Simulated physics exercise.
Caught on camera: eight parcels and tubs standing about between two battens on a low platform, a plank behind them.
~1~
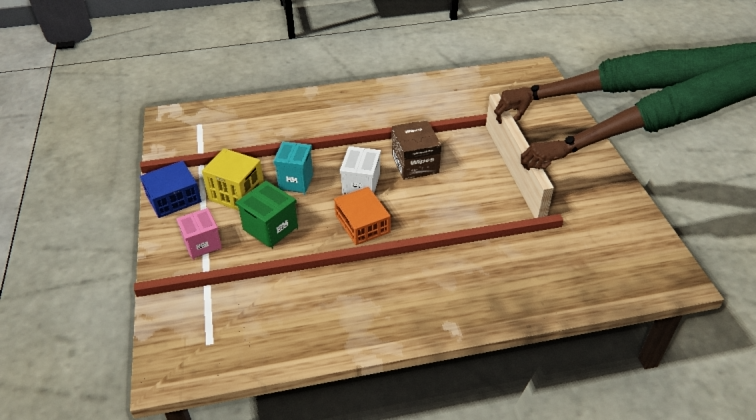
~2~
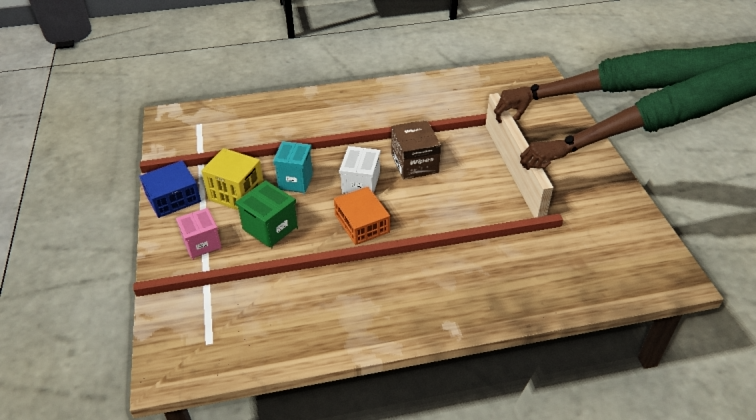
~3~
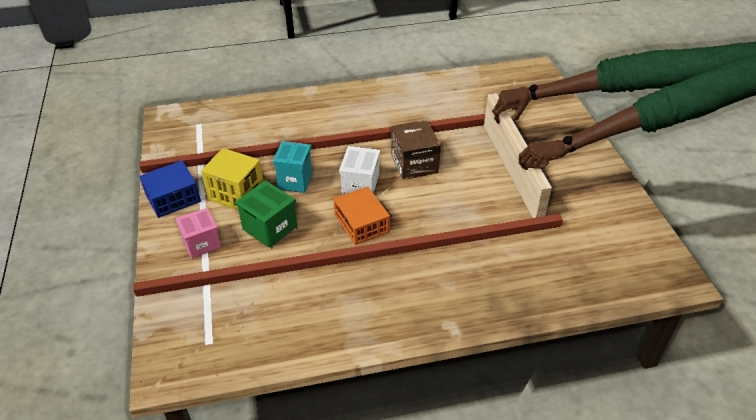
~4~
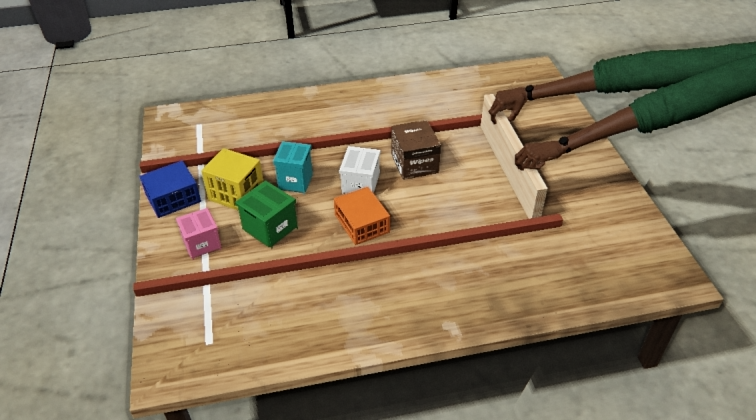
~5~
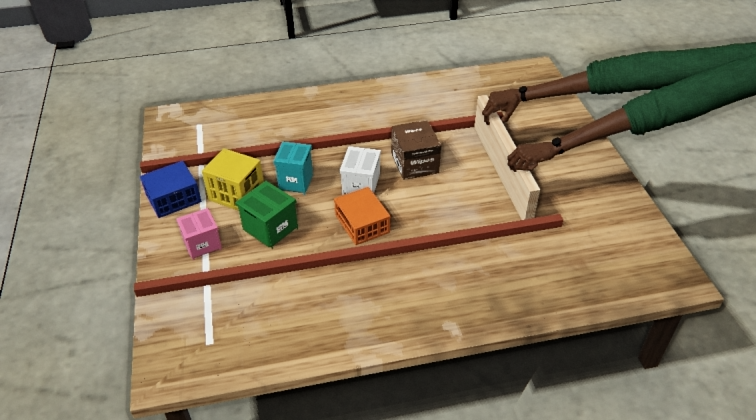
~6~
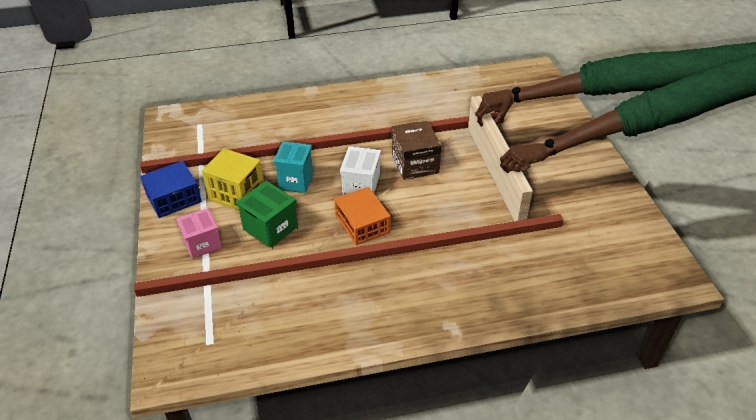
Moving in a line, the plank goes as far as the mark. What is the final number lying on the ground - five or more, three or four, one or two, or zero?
It ends at three or four.
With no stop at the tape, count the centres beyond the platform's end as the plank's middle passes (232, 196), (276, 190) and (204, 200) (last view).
First 3, next 1, last 3.
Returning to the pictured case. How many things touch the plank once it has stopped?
It is in contact with 2.
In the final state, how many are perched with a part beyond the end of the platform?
That'd be 3.
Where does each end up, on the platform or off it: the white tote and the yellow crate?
Result - white tote: Up; yellow crate: Gone.
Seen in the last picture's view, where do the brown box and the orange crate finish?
Answer: First (180, 183), after that (184, 241).
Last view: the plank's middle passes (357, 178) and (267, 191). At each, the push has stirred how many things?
In order, the tallies are 5 and 8.
Soon after, none off yet; blue crate at rest near (171, 189); pink tote at rest near (200, 234); yellow crate at rest near (234, 180).
Then, none off yet; blue crate moved a little near (162, 191); pink tote at rest near (200, 234); yellow crate moved about its own width near (207, 177).
By the end, the number that fall off is three or four; fallen, yellow crate, pink tote and blue crate.
